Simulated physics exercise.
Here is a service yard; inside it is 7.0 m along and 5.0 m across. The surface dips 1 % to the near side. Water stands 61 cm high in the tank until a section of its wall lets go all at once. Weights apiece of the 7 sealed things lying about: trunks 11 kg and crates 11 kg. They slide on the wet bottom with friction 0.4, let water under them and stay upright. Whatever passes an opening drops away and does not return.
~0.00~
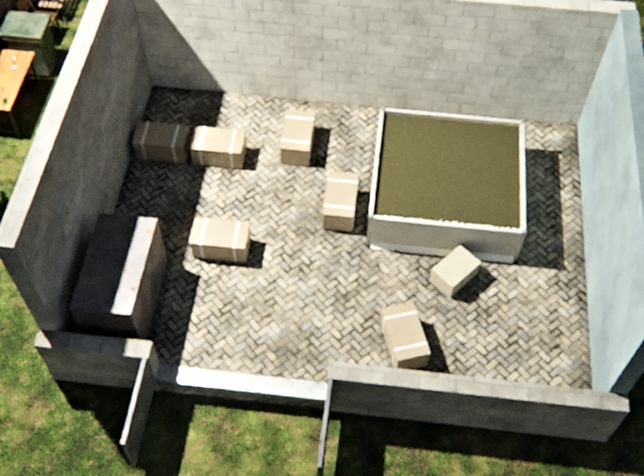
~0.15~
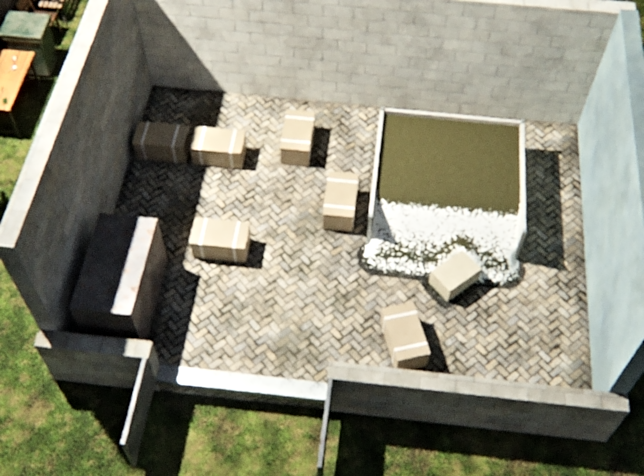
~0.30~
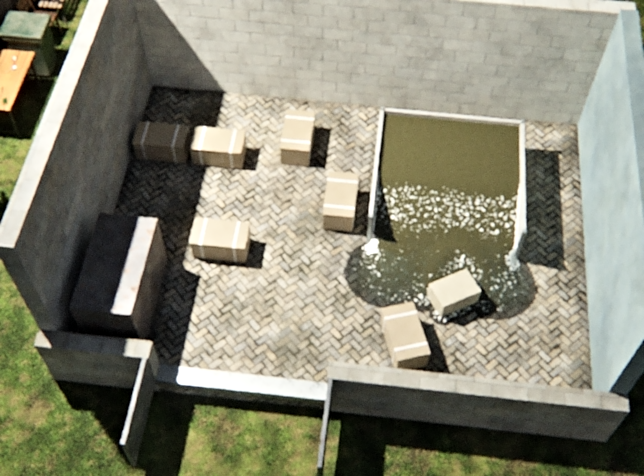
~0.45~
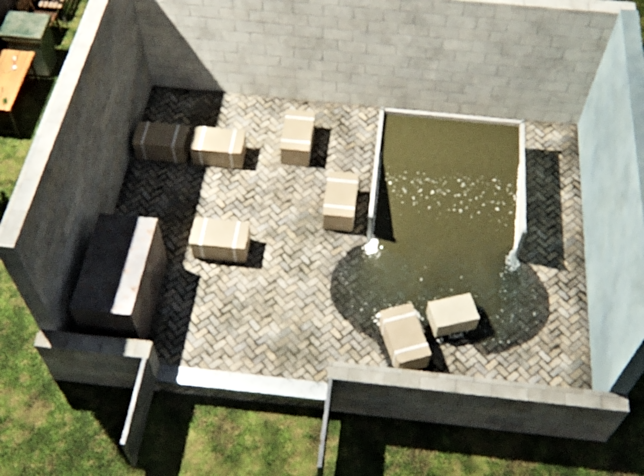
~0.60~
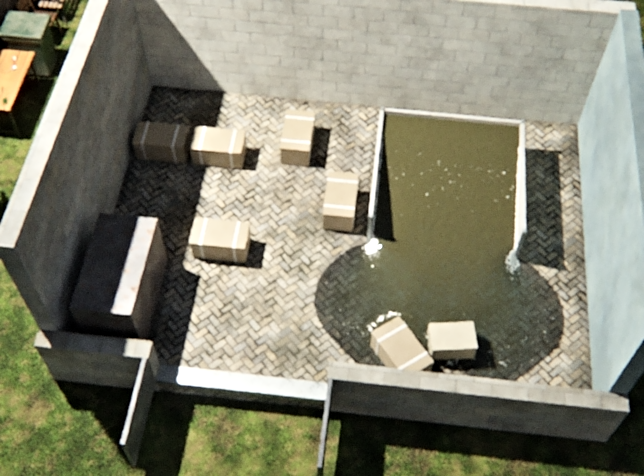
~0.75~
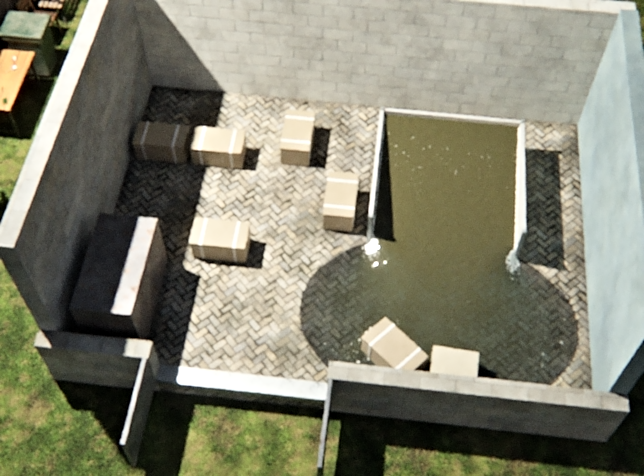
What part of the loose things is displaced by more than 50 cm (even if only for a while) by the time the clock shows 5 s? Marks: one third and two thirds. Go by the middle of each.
Share: Between one and two thirds.
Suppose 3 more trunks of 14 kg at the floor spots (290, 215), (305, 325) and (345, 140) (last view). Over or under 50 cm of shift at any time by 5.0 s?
In that order: Less, more, short of it.
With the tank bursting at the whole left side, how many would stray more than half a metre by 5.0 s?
In that case 5 of them.
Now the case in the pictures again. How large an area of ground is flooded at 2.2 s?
Roughly 15 m2.
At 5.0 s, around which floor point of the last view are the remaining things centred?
At about (297, 194).
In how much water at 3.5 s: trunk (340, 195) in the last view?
Roughly 0 cm.
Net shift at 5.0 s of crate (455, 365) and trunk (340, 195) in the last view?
In that order: 150 cm, 0 cm.
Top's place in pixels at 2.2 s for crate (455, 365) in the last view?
Around (499, 366).
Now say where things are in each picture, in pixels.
A crate at (457, 266), on the bottom; a trunk at (406, 330), on the bottom; water covers 4.2 m2; 0 of 7 have shifted, in the first picture.
A crate at (456, 270), on the bottom, 7 cm from its start; a trunk at (406, 330), on the bottom; 5.2 m2 under water; 1 of 7 have shifted, in the second picture.
A crate at (455, 288) rests on the ground, 38 cm from its start; a trunk at (406, 330) rests on the ground; water covers 6.6 m2; 1 of 7 have shifted, in the third picture.
A crate at (454, 310), on the bottom, 73 cm from its start; a trunk at (405, 332) rests on the ground, 3 cm from its start; water covers 8.0 m2; 1 of 7 have shifted, in the fourth picture.
A crate at (453, 336), on the bottom, 113 cm from its start; a trunk at (402, 347) rests on the ground, 26 cm from its start; water covers 9.8 m2; 2 of 7 have shifted, in the fifth picture.
A crate at (455, 363), on the bottom, 152 cm from its start; a trunk at (395, 347), on the bottom, 30 cm from its start; 11.6 m2 under water; 2 of 7 have shifted, in the sixth picture.
After 1.1 s 2 of 7 are over 50 cm from their spots; 2 afloat.
After 2.2 s 2 of 7 are over 50 cm from their spots; 1 afloat.
After 3.5 s 2 of 7 are over 50 cm from their spots; 1 afloat.
After 5.0 s 3 of 7 are over 50 cm from their spots, and 3 have been at some point; 1 afloat.
